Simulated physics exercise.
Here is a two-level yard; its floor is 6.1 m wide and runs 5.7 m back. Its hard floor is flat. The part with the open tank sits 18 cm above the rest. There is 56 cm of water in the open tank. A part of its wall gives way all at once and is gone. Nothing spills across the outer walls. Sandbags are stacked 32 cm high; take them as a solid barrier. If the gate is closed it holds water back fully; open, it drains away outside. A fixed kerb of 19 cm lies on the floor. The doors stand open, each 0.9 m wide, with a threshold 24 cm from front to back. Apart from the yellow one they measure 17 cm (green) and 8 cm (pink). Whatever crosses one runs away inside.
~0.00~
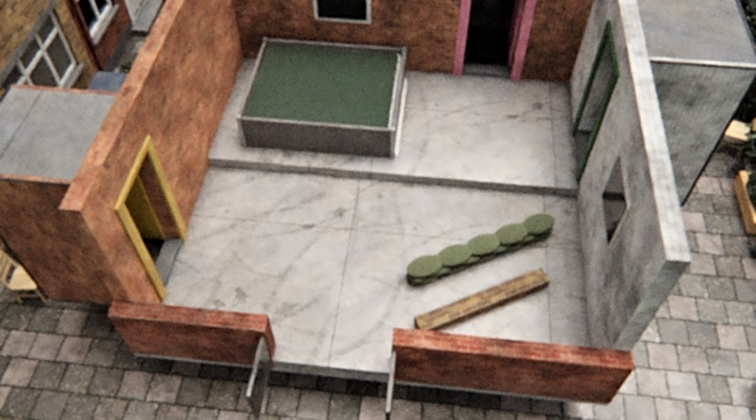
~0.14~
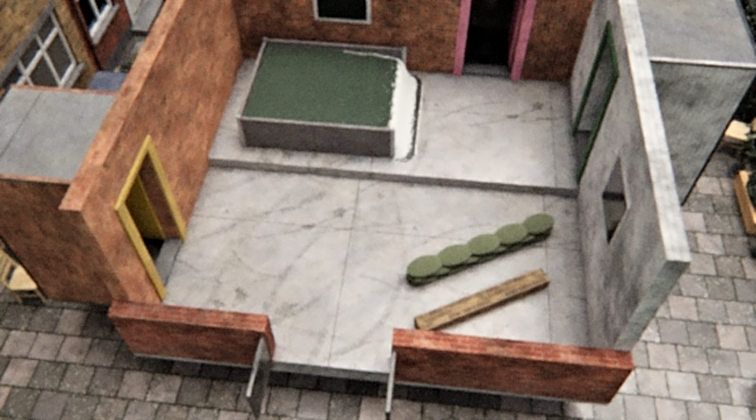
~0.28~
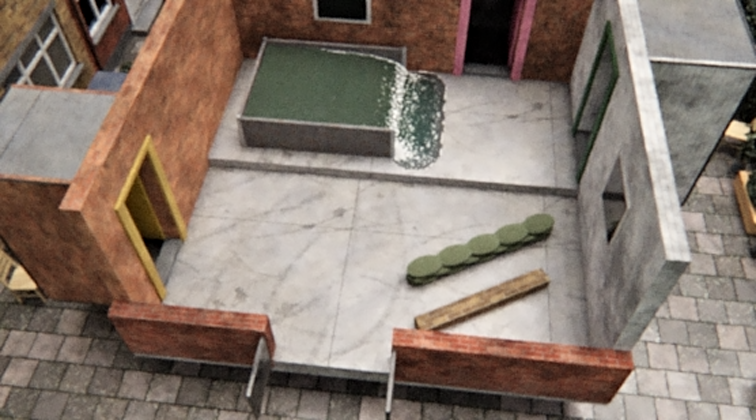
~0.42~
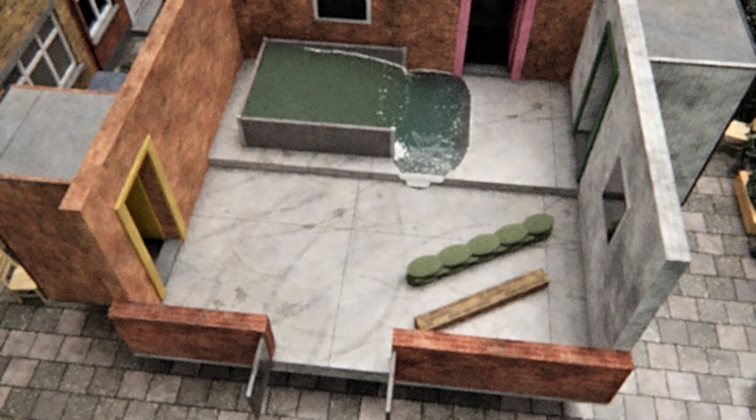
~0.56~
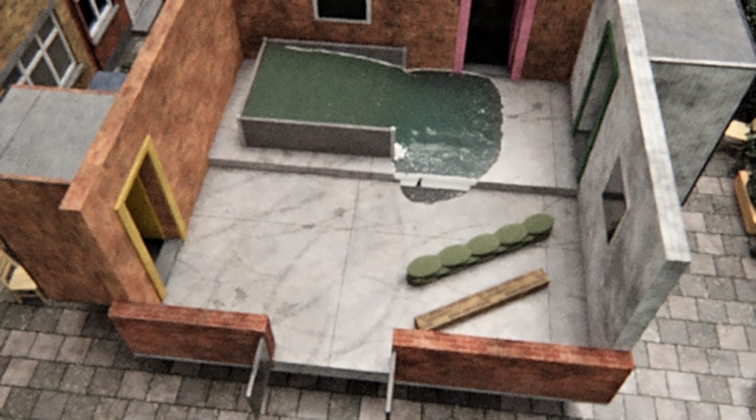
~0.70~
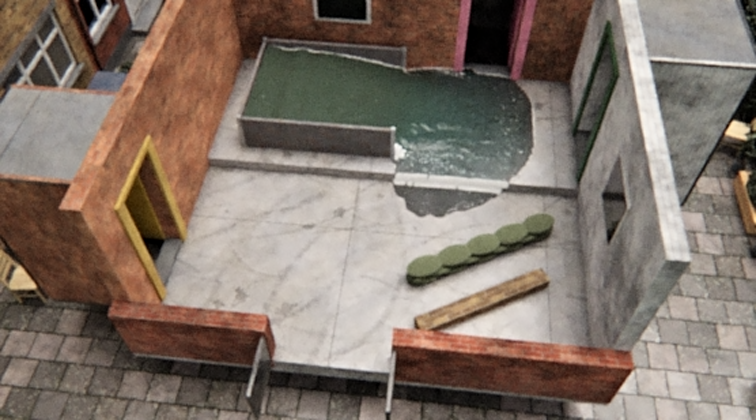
Green water pours from the open tank's right side, spreads rightward, and spills onto the lower floor.
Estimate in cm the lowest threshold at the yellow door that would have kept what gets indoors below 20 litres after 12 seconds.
About 12.5 cm.
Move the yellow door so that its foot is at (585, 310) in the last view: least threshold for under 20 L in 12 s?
Roughly 8.5 cm.
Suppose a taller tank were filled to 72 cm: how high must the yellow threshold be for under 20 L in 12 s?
Some 17 cm.
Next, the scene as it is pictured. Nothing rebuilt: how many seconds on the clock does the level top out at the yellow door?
Around 7.0 s.
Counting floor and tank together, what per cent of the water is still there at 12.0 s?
Some 82 per cent remains.
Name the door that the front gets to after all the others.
The yellow one.
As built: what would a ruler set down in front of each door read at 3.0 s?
In cm: Green 28, pink 18, yellow 0.
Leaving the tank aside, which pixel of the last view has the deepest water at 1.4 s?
At about (563, 92).
After 1.4 s water covers 30 % of the floor, deepest (35 cm) near (563, 92); it has not reached the yellow door.
After 3.0 s water covers 40 % of the floor, deepest (34 cm) near (547, 214); it has not reached the yellow door.
After 12.0 s water covers 90 % of the floor, deepest (12 cm) near (382, 256); 10 cm at the yellow door, 95 litres in over its 8 cm threshold.
At the yellow door as built, the water arrived by 6.0 s and peaked near 18 cm at 7.2 s.
With a threshold of 11 cm, 38 litres would have come in within the 12 s; with 15 cm, 6 litres. So under 20 litres takes about 12.5 cm.
